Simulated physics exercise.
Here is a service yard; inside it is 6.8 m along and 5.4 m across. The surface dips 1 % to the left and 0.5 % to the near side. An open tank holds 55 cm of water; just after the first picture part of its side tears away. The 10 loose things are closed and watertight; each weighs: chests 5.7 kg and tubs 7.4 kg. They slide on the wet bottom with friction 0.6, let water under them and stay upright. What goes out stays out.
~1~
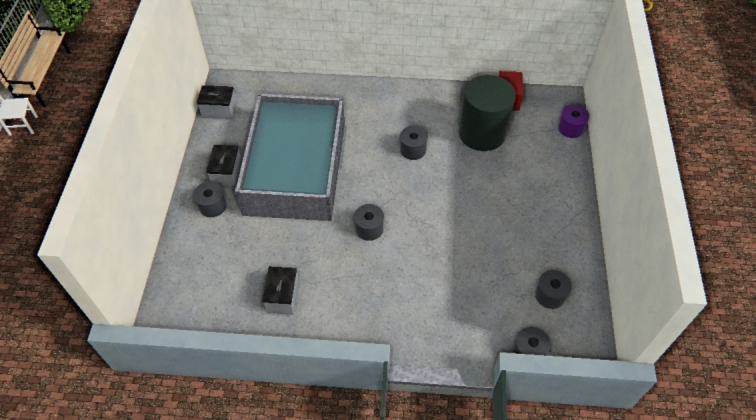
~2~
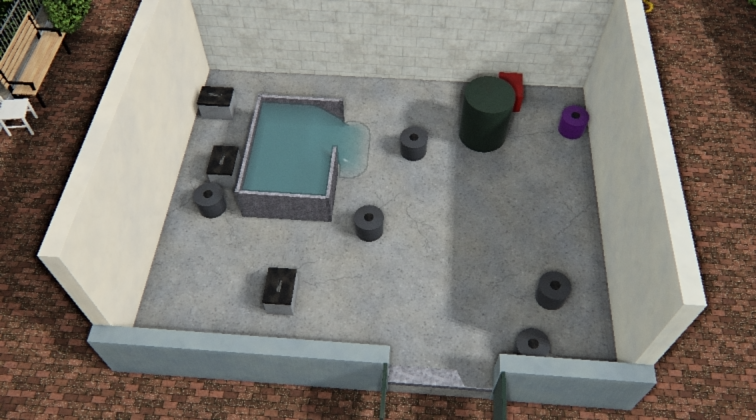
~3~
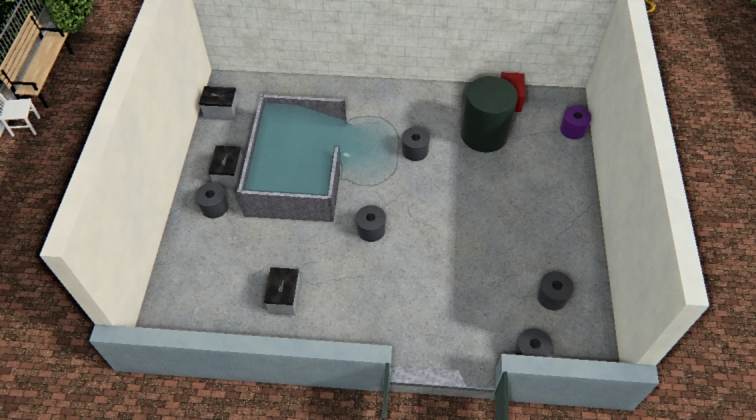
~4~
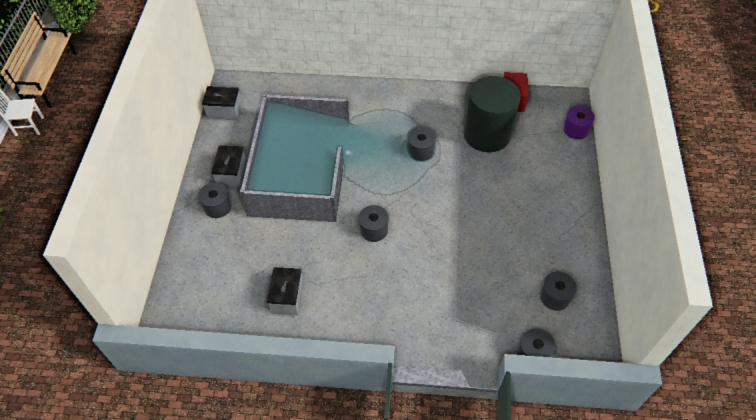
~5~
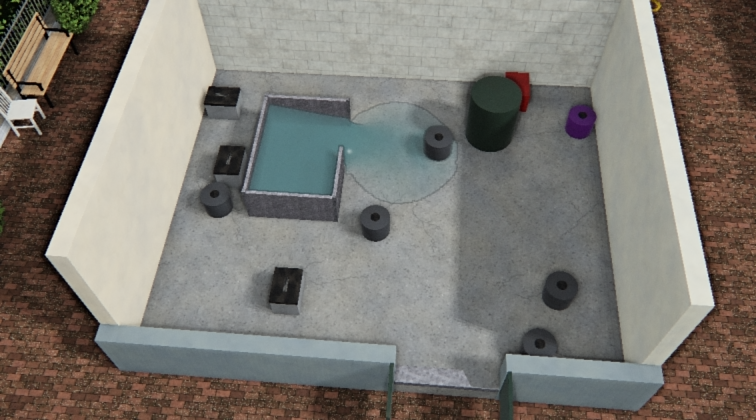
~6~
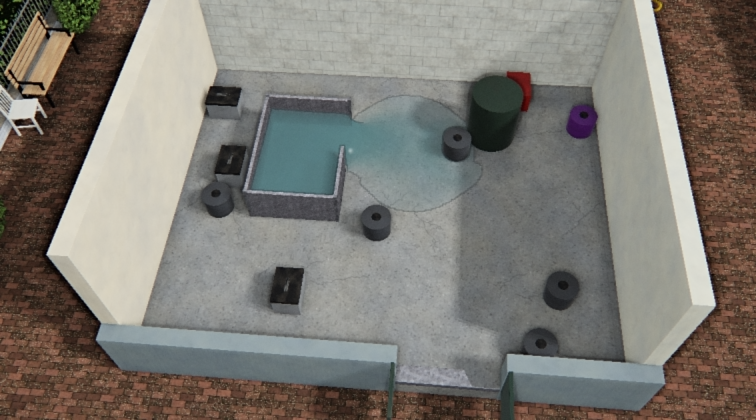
Walled yard with an open tank, water spreading rightward across the floor from its broken side and pushing one grey tub along.
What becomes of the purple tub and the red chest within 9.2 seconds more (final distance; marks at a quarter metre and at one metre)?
Purple tub gets carried off, red chest travels far.
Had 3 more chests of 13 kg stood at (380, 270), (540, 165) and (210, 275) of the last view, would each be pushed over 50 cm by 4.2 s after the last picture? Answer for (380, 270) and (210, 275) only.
In turn: Under, short of it.
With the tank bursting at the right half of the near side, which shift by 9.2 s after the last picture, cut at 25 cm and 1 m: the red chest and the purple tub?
In that case the red chest barely shifts, the purple tub stays put.
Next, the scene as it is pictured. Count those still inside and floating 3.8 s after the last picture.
5 of them.
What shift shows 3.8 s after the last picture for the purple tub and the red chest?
About 140 and 120 cm.
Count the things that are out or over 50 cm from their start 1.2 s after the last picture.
I count 2.
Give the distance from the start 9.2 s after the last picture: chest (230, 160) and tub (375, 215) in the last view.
In that order: 0 cm, 0 cm.
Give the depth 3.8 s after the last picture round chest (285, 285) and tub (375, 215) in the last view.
Roughly 0 and 0 cm.
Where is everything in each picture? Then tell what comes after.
The first frame shows the purple tub at (576, 114) rests on the ground; the red chest at (511, 83) rests on the ground; 2.5 m2 under water; 0 of 10 have shifted.
The second frame shows the purple tub at (576, 116), on the bottom; the red chest at (511, 84) rests on the ground; 2.9 m2 under water; 0 of 10 have shifted.
The third frame shows the purple tub at (578, 116), on the bottom; the red chest at (514, 84), on the bottom; 3.6 m2 under water; 0 of 10 have shifted.
The fourth frame shows the purple tub at (581, 116), on the bottom; the red chest at (516, 84) rests on the ground; water covers 4.3 m2; 0 of 10 have shifted.
The fifth frame shows the purple tub at (583, 115), on the bottom; the red chest at (518, 84) rests on the ground; 5.2 m2 under water; 1 of 10 have shifted.
The sixth frame shows the purple tub at (584, 115), on the bottom; the red chest at (519, 84), on the bottom; 6.3 m2 under water; 1 of 10 have shifted.
Then, 1.2 s after the last picture the purple tub is near (584, 115), 0.0 m from its start, aground; the red chest is near (549, 93), 0.5 m from its start, aground; 0 of 10 are out; 0 afloat.
Then, 3.8 s after the last picture the purple tub is near (541, 165), 1.4 m from its start, afloat; the red chest is near (531, 138), 1.2 m from its start, afloat; 0 of 10 are out; 5 afloat.
Then, 6.2 s after the last picture the purple tub is near (509, 161), 1.6 m from its start, afloat; the red chest is near (541, 130), 1.1 m from its start, afloat; 0 of 10 are out; 4 afloat.
Then, 9.2 s after the last picture the purple tub is near (506, 160), 1.7 m from its start, aground; the red chest is near (562, 196), 2.4 m from its start, afloat; 1 of 10 are out; 1 afloat.
